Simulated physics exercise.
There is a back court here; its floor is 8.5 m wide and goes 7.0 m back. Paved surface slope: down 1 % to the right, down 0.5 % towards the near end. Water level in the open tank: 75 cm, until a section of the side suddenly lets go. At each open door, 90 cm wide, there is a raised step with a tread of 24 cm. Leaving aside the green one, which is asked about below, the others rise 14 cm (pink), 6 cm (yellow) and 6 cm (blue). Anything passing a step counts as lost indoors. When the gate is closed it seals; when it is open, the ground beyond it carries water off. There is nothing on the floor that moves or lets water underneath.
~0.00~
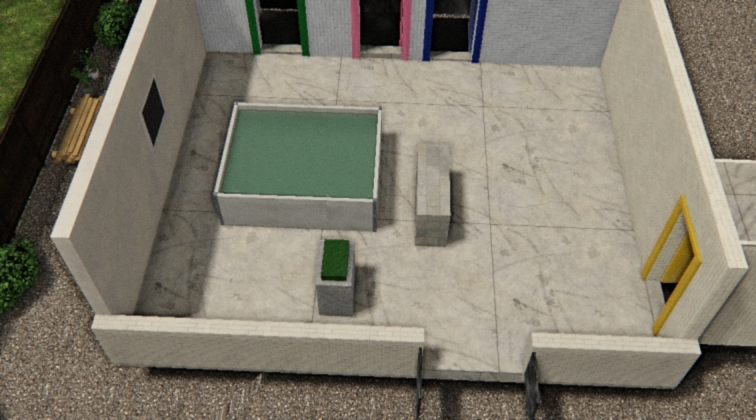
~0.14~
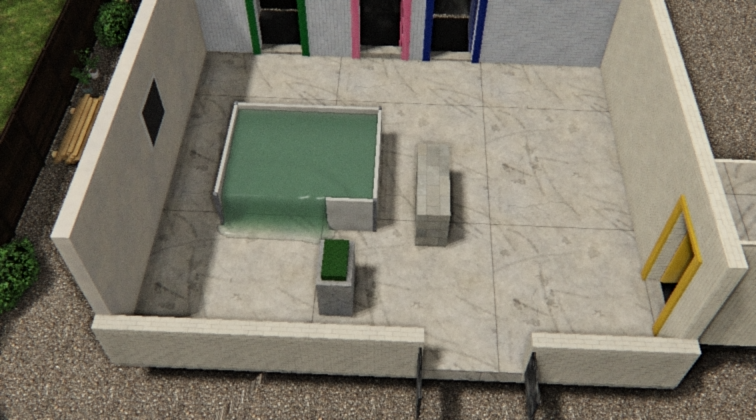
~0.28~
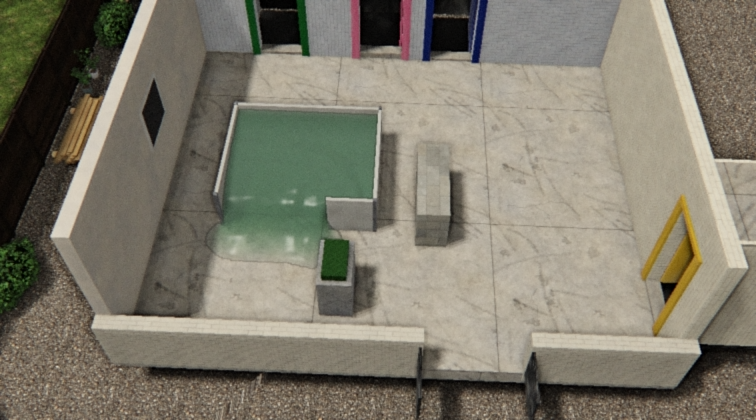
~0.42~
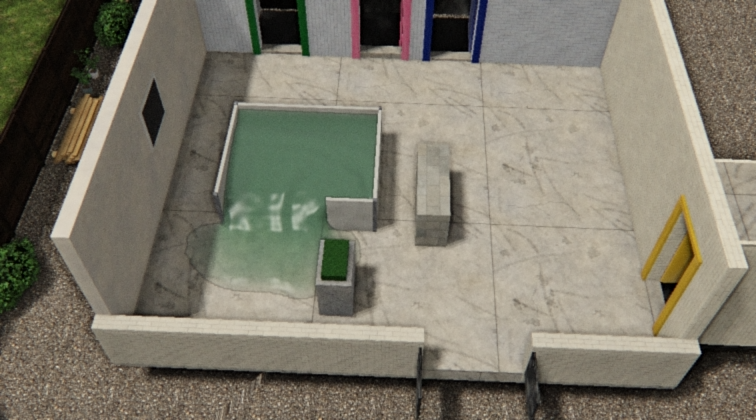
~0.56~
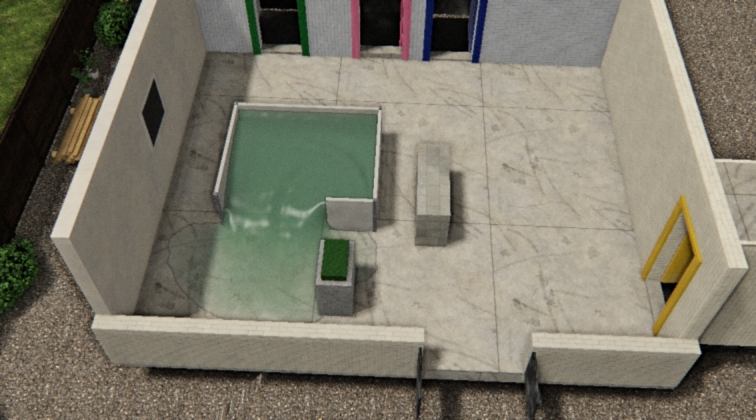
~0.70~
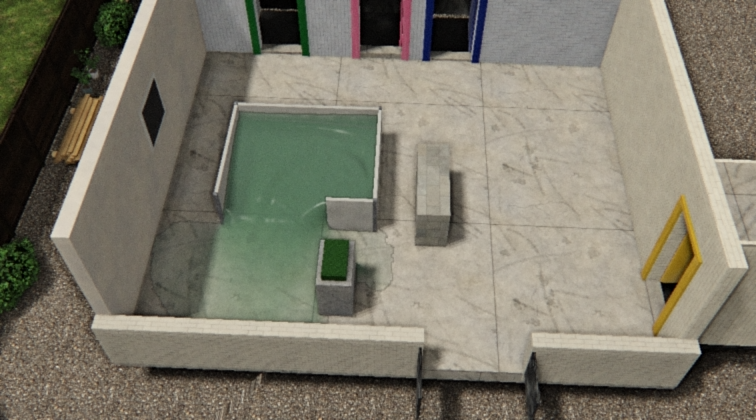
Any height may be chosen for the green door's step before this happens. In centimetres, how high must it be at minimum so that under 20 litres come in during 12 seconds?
At least 11 cm or so.
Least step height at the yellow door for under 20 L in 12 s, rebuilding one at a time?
I'd raise yellow to close to 13.5 cm.
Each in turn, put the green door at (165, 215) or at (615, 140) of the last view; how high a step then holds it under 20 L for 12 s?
Around 12.0 and 10.5 cm respectively.
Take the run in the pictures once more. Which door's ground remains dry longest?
The blue door.
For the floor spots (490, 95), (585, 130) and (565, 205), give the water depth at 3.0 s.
Close to 0, 0 and 0 cm deep.
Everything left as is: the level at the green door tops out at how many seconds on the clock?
Around 5.0 s.
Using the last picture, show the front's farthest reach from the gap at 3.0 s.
The farthest wet point is roughly at (649, 365) in the last view.
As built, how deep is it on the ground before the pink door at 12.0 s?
Some 3.0 cm.
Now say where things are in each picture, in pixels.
The first picture shows the open tank at (302, 153) is whole and still, 75 cm deep; the green door at (277, 16) is dry.
In the second picture, the front is at (316, 241), 0.3 m from the gap at (275, 216); 0.4 m2 of floor is wet, 75 cm left at the back.
In the third picture, water pours out at (275, 217) and has run 0.8 m, to (303, 263); about 12 cm deep outside, 75 cm at the back.
In the fourth picture, the front is at (285, 292), 1.4 m from the gap at (276, 218); 3.1 m2 of floor is wet, 74 cm left at the back.
In the fifth picture, water pours out at (276, 218) and has run 2.0 m, to a hidden place; about 9 cm deep outside, 67 cm at the back.
In the sixth picture, the front is at a hidden place, 2.4 m from the gap at (276, 218); 6.5 m2 of floor is wet, 62 cm left at the back; the green door at (277, 16), 4.6 m from the gap, is still 4.7 m from the nearest water.
After 1.4 s water covers 20 % of the floor, deepest (54 cm) near (253, 336); it has not reached the green door.
After 3.0 s water covers 35 % of the floor, deepest (42 cm) near (138, 341); it has not reached the green door.
After 12.0 s water covers 95 % of the floor, deepest (16 cm) near (624, 189); 5 cm at the green door, 63 litres in over its 7 cm step.
At the green door as built, the water arrived by 4.2 s and peaked near 15 cm at 4.8 s.
Run again over the same 12 s with other heights there, 37 litres in over 9 cm, 15 litres over 12 cm. The limit of 20 litres is kept from about 11 cm up.
